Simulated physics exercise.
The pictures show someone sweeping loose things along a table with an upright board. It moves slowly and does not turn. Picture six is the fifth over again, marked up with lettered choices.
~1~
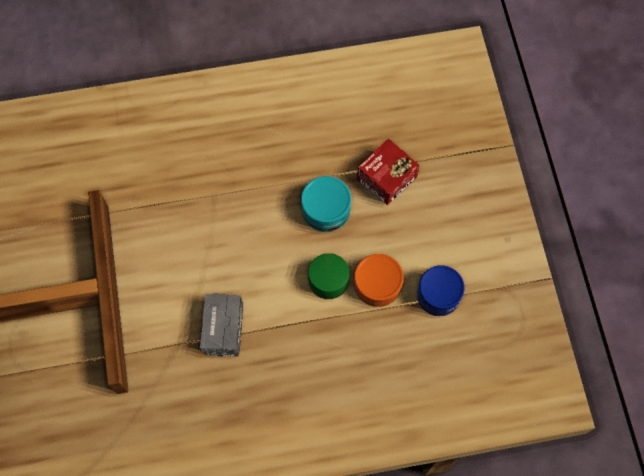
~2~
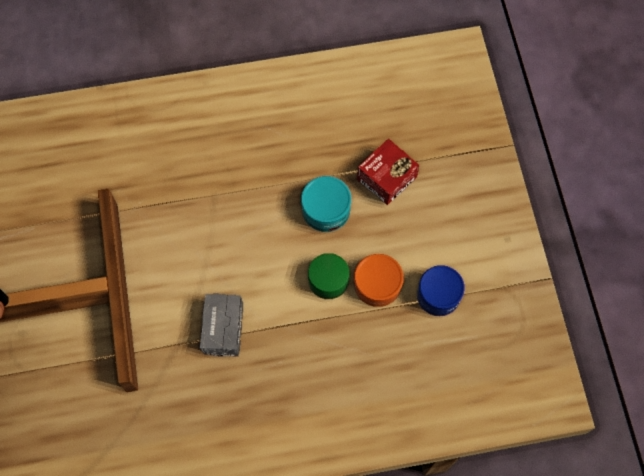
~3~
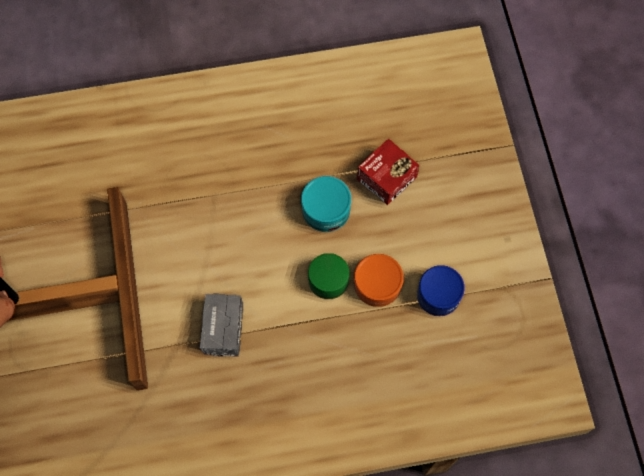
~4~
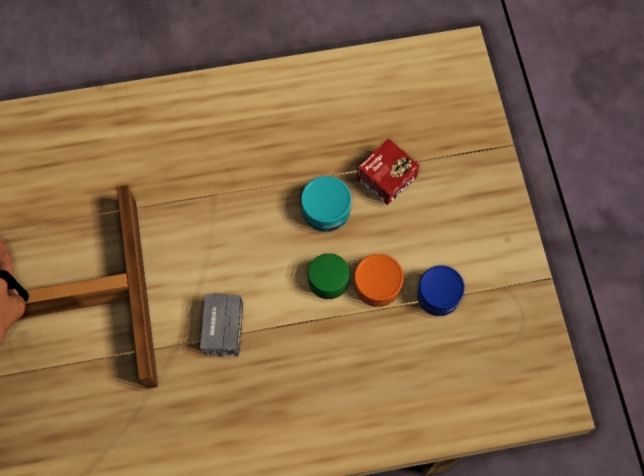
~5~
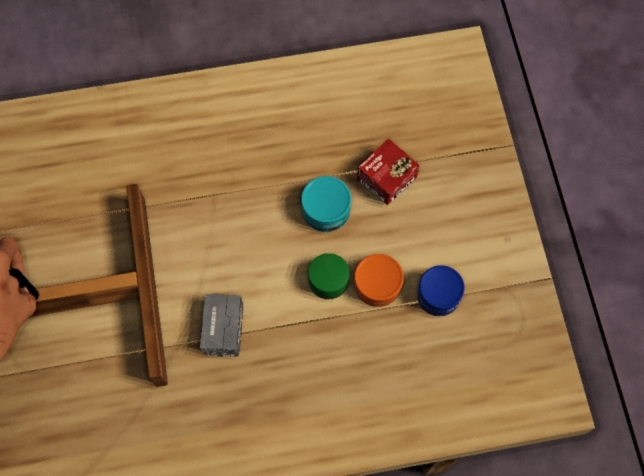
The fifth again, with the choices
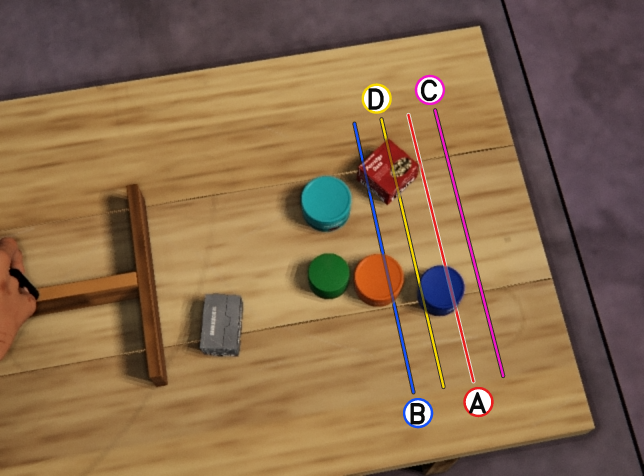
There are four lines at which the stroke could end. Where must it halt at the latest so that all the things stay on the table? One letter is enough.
The farthest safe stop is C.
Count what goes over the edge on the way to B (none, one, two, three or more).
By then, none.
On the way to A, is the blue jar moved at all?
By then, yes.
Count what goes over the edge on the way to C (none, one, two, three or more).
By then, none.
On the marked copy, A at (439, 241); B at (382, 251); C at (467, 236); D at (411, 246).
Taking C. A third of the way, board (262, 256); grey packet (296, 310); blue jar (440, 292).
Two thirds of the way, board (378, 236); blue jar (471, 296); orange jar (447, 258).
When it is over, board (468, 221); orange jar (533, 242); blue jar (543, 284); nothing has fallen.
As for the rest, A is safe but short; B is safe but short; D is safe but short.
